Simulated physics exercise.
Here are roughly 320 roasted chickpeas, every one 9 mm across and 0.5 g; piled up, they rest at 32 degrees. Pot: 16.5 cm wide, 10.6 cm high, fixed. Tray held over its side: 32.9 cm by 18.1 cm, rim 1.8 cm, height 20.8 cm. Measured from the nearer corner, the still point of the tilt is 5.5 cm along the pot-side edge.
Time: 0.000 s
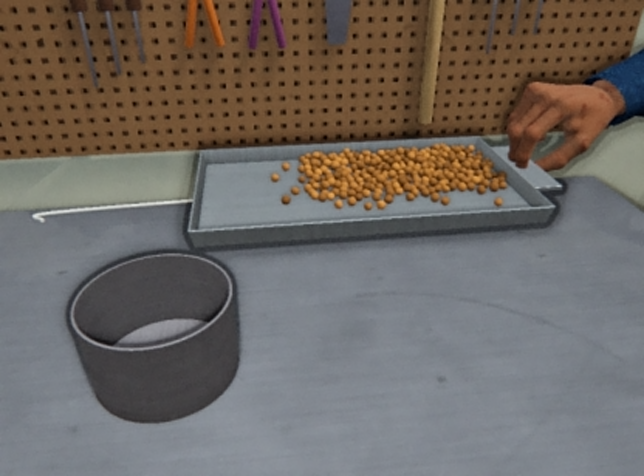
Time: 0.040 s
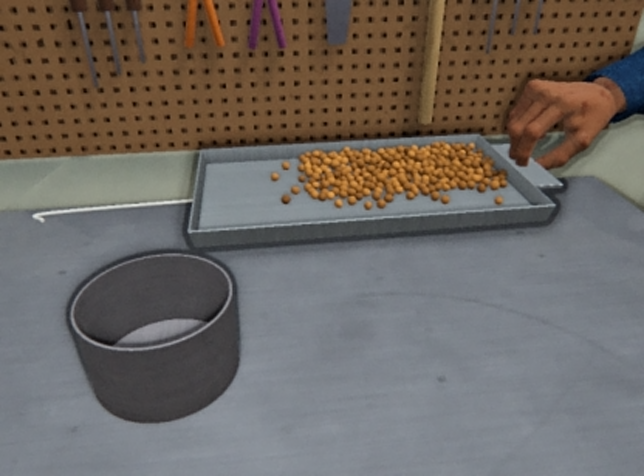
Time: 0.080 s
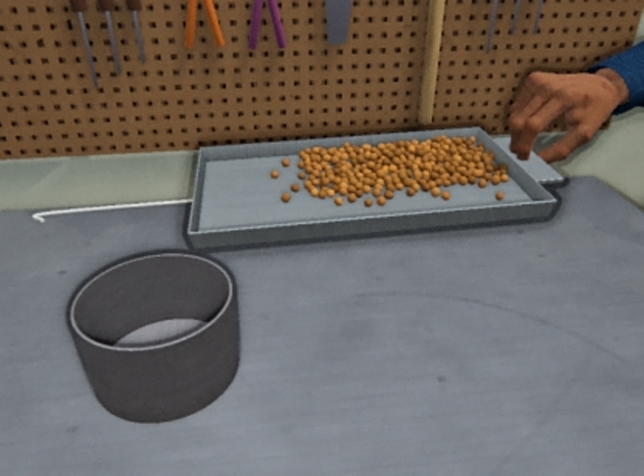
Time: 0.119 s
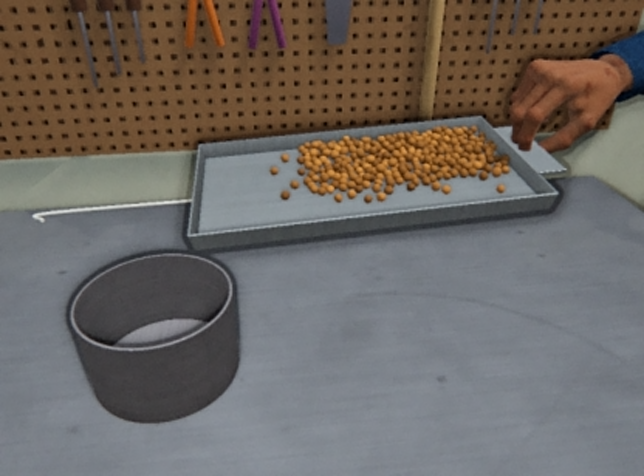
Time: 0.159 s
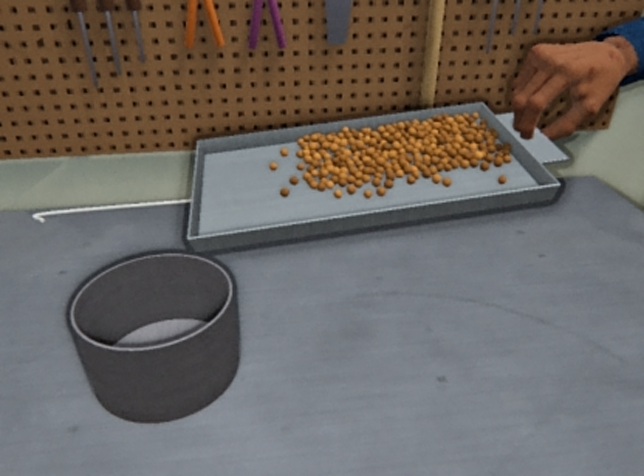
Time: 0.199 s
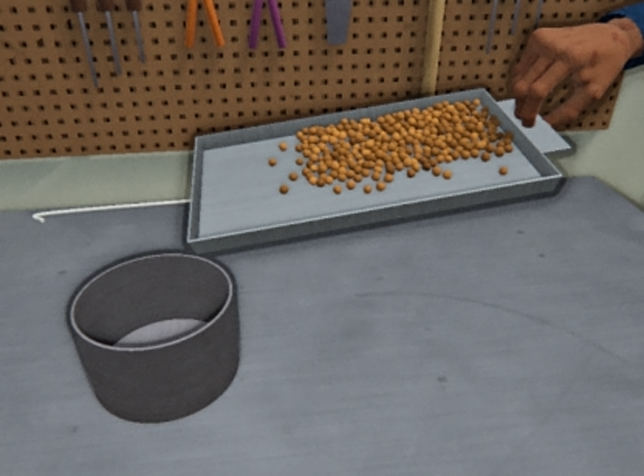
A hand at the right tilting a grey tray of roasted chickpeas, its right end rising slightly behind a dark round pot.
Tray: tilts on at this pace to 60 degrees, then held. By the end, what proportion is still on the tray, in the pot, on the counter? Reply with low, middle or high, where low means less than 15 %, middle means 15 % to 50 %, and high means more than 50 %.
My answer: Tray - high; pot - low; counter - middle.
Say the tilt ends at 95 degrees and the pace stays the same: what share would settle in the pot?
The pot would get around 10 per cent.
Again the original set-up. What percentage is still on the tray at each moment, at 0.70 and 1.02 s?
First 100, then 75.
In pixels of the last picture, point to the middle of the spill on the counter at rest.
You'll find it at about pixel (164, 468).
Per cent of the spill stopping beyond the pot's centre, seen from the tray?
About 50 percent of the spill.
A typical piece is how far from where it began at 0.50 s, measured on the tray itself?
Displacement on the tray: About 3 cm.
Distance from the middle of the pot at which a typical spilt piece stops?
Distance: Around 16 cm.
Then, at 0.50 s, tilt 35 degrees; the tray holds 100 %, the pot 0 %.
After 0.70 s, tilt 51 degrees; the tray holds 100 %, the pot 0 %.
After 1.02 s, tilt 60 degrees; the tray holds 75 %, the pot 5 %.
In the end, at 2.3 s, tray 60 %, pot 5 %, counter 35 %.
